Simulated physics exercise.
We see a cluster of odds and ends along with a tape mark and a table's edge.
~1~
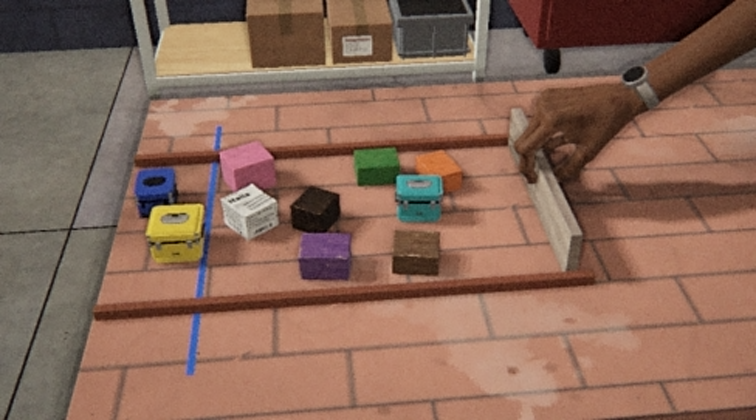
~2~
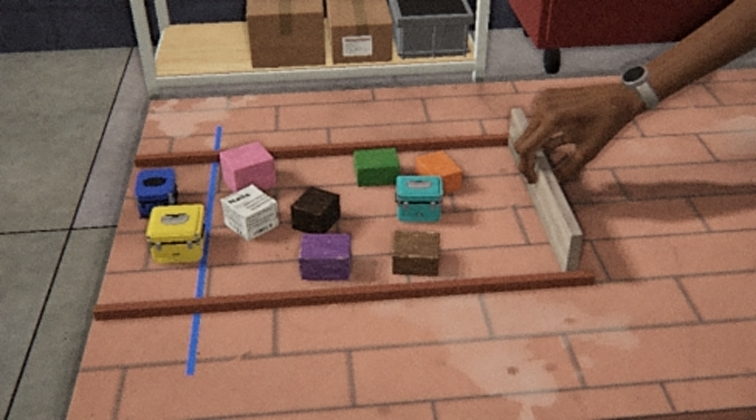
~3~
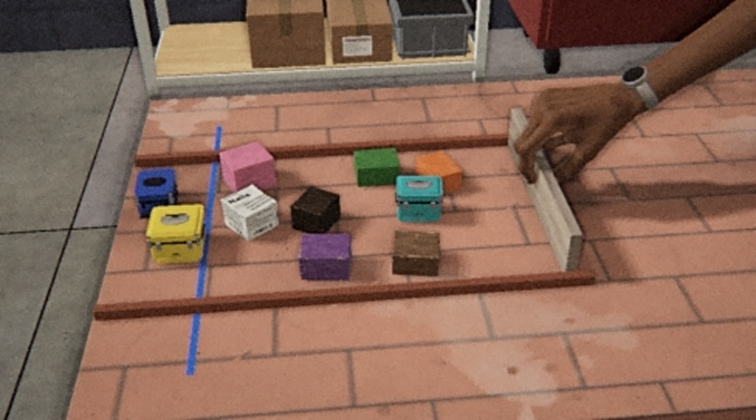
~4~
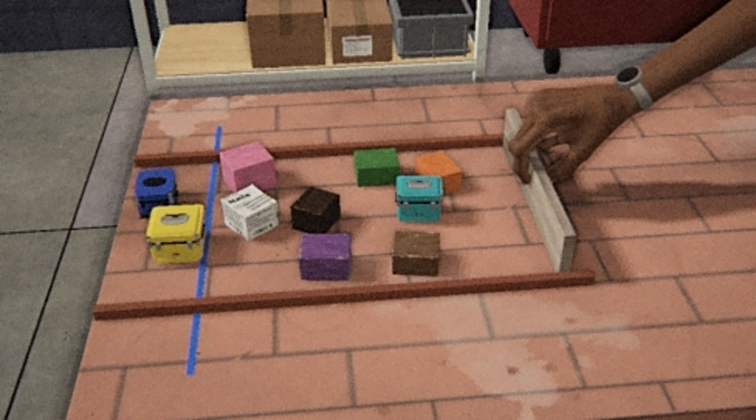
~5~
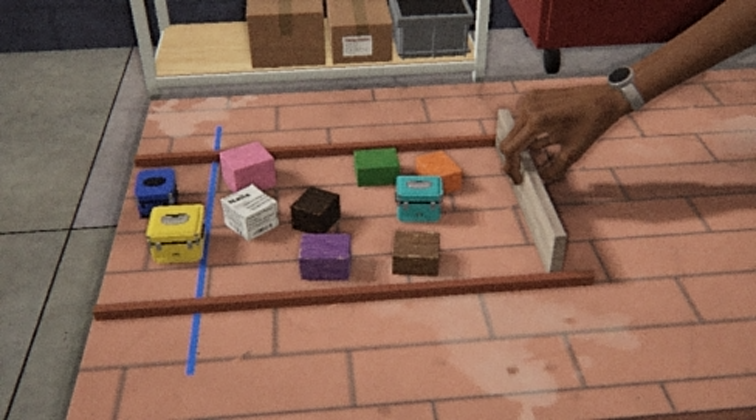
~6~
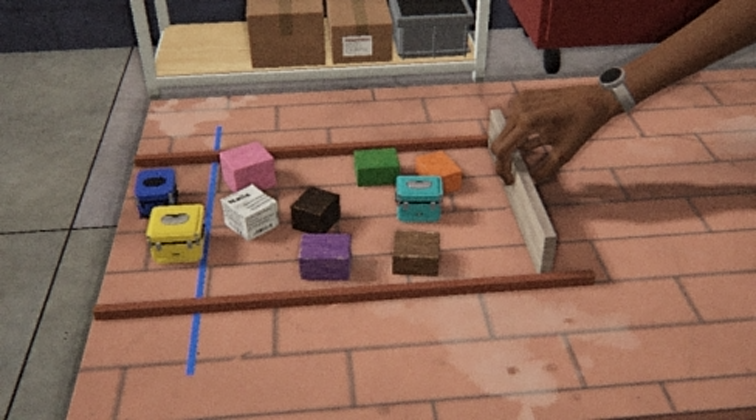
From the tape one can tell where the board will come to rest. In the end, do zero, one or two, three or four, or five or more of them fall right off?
Three or four of them do.
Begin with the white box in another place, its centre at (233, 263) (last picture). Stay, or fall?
From that start the object does not stay.
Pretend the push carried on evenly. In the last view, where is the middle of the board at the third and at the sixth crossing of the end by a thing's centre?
The first one at (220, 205), the next at (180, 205).
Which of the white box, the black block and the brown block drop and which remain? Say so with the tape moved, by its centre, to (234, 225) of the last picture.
White box stays put, black block stays put, brown block stays put.
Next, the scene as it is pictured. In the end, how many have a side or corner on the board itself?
The count in contact is 3.
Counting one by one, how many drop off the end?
Taken together, the number is 4.
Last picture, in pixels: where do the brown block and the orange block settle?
The brown block at (177, 272), the orange block at (195, 187).
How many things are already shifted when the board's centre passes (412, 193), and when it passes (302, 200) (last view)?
Tally: First 4; then 9.
Soon after, none off yet; blue case at rest near (157, 193); yellow case at rest near (178, 233); pink block at rest near (248, 169).
At rest, the number that fall off is three or four; fallen, white box, pink block, yellow case and blue case.
